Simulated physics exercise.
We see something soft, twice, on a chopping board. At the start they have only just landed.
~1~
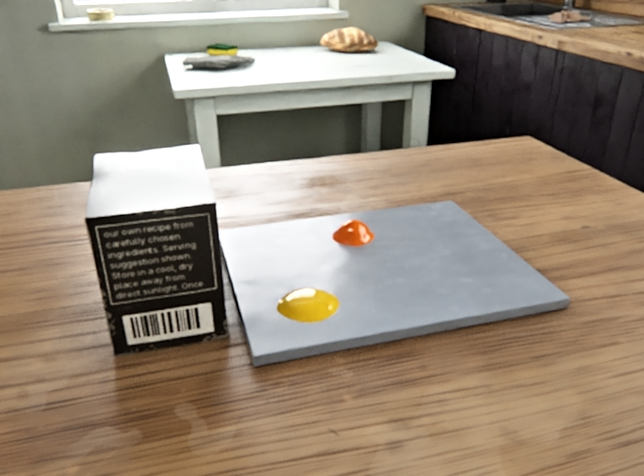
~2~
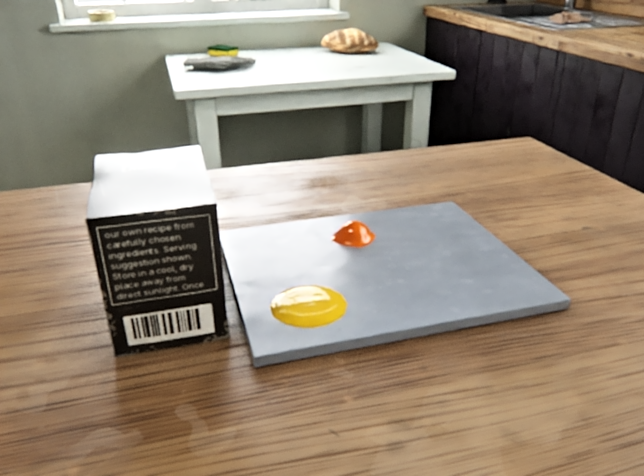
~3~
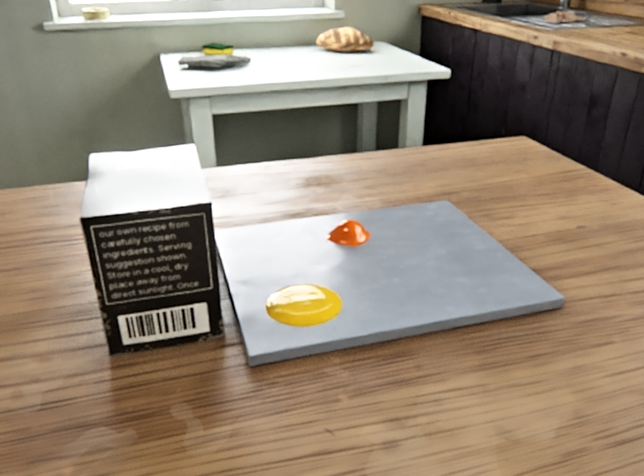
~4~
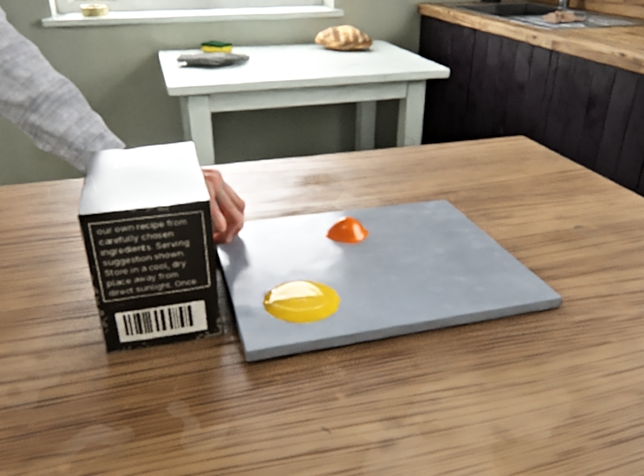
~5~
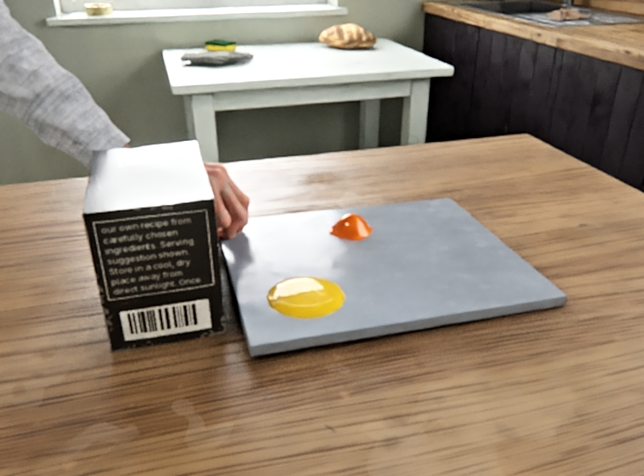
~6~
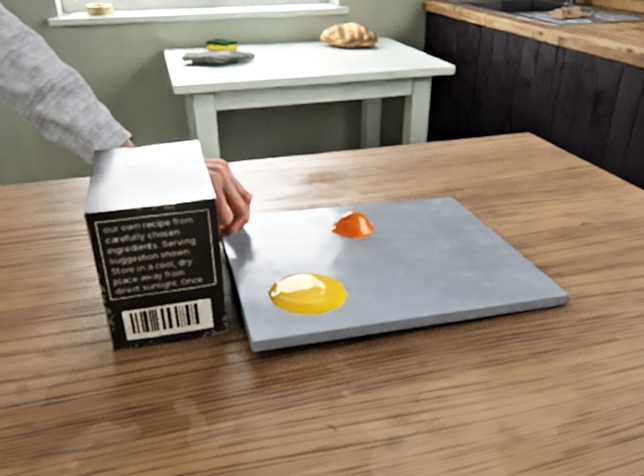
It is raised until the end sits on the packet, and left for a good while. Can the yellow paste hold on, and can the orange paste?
As for the yellow paste, it holds its ground; the orange paste holds its ground.
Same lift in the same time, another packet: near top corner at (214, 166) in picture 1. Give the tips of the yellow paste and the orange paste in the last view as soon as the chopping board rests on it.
In turn (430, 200) and (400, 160).
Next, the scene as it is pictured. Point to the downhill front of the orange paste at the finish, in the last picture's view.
Close to (391, 176).
A moment on, slope about 28°; the yellow paste has crept a little; the orange paste has not moved.
Further on, the yellow paste has crept down a long way; the orange paste has not moved.
When it is over, slope about 28°; the yellow paste has crept down a long way; the orange paste has not moved.
